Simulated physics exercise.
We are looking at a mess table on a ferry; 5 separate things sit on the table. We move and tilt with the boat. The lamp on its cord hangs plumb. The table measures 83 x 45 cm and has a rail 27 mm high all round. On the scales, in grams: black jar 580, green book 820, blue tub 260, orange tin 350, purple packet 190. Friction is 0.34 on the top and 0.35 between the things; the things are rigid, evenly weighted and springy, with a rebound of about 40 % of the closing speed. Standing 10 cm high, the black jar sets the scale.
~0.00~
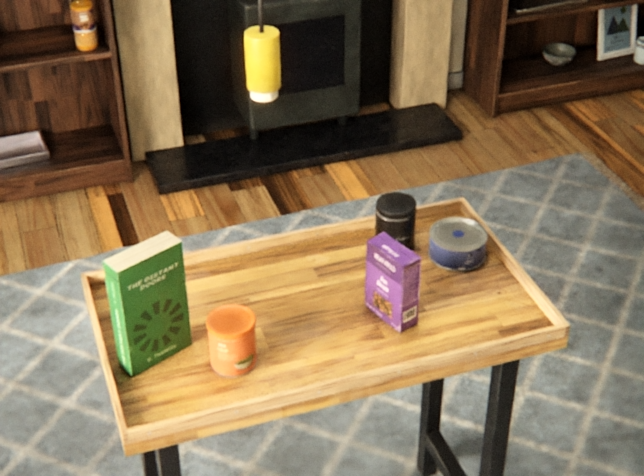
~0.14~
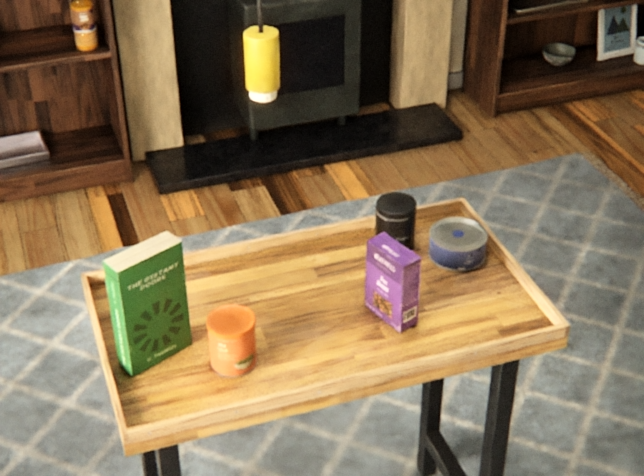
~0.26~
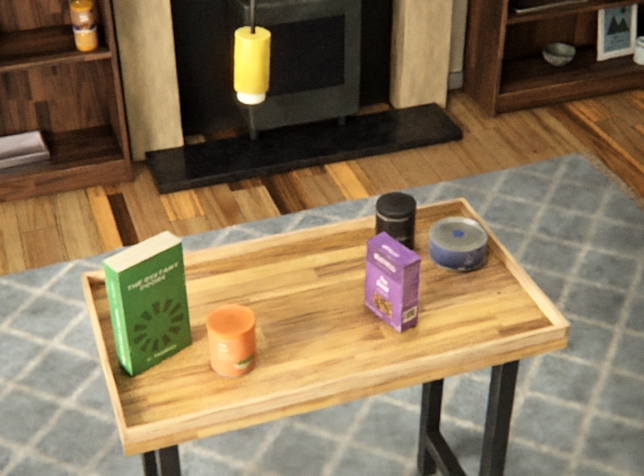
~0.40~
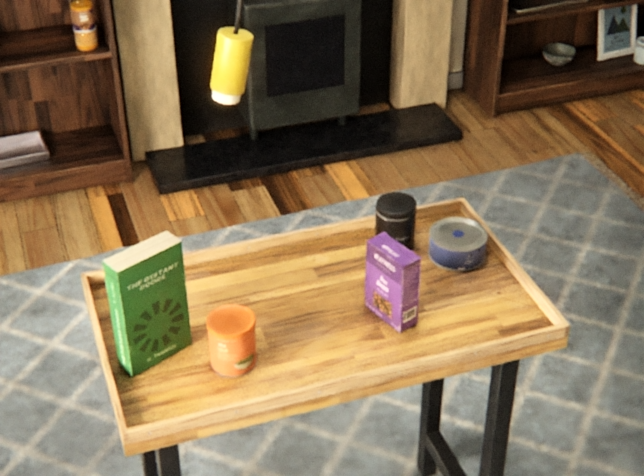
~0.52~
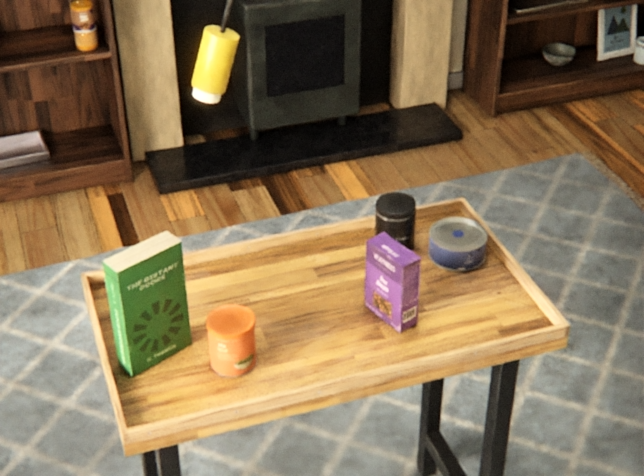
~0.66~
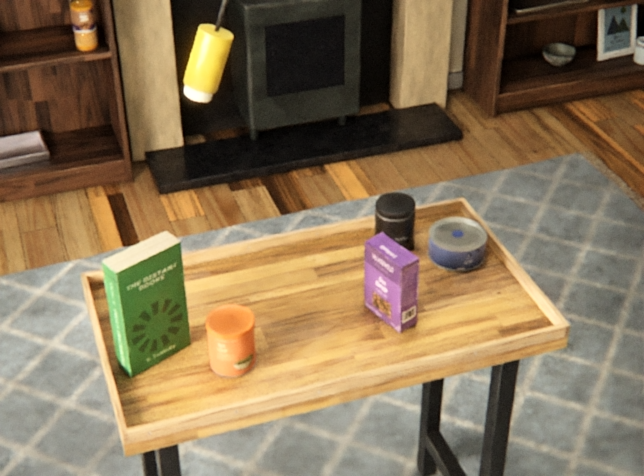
The yellow lamp hangs straight down on its cord at first, then swings steadily to the left until it slants well out of line with the room. Below it, the green book, orange tin, purple packet, black jar and blue tub stay in place on the railed wooden table.
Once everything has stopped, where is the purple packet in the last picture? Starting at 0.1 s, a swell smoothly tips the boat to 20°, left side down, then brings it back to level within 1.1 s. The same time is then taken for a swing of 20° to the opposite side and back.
I would say it sits near (332, 335).
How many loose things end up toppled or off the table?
Altogether, 1.
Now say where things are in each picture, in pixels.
In the first picture, boat level; purple packet (392, 282); black jar (395, 223).
In the second picture, boat level; blue tub (458, 244); orange tin (233, 341).
In the third picture, floor tilted 4°, left side down; black jar (395, 223); green book (150, 305).
In the fourth picture, floor tilted 11°, left side down; blue tub (458, 244); orange tin (233, 341).
In the fifth picture, floor tilted 17°, left side down; black jar (395, 223); green book (149, 305).
In the sixth picture, floor tilted 20°, left side down; purple packet (391, 283); blue tub (457, 244).
After 0.86 s, floor tilted 14°, left side down; purple packet 19° off its base near (381, 287).
After 1.06 s, floor tilted 3°, left side down; purple packet on its side near (343, 331).
After 1.16 s, boat level; purple packet on its side near (334, 331).
After 1.96 s, floor tilted 14°, right side down; purple packet on its side near (332, 335).
In the end (2.8 s), toppled on the table, purple packet; the other 4 under 5 cm from the start. At the end, from the last picture's camera, purple packet near (332, 335).
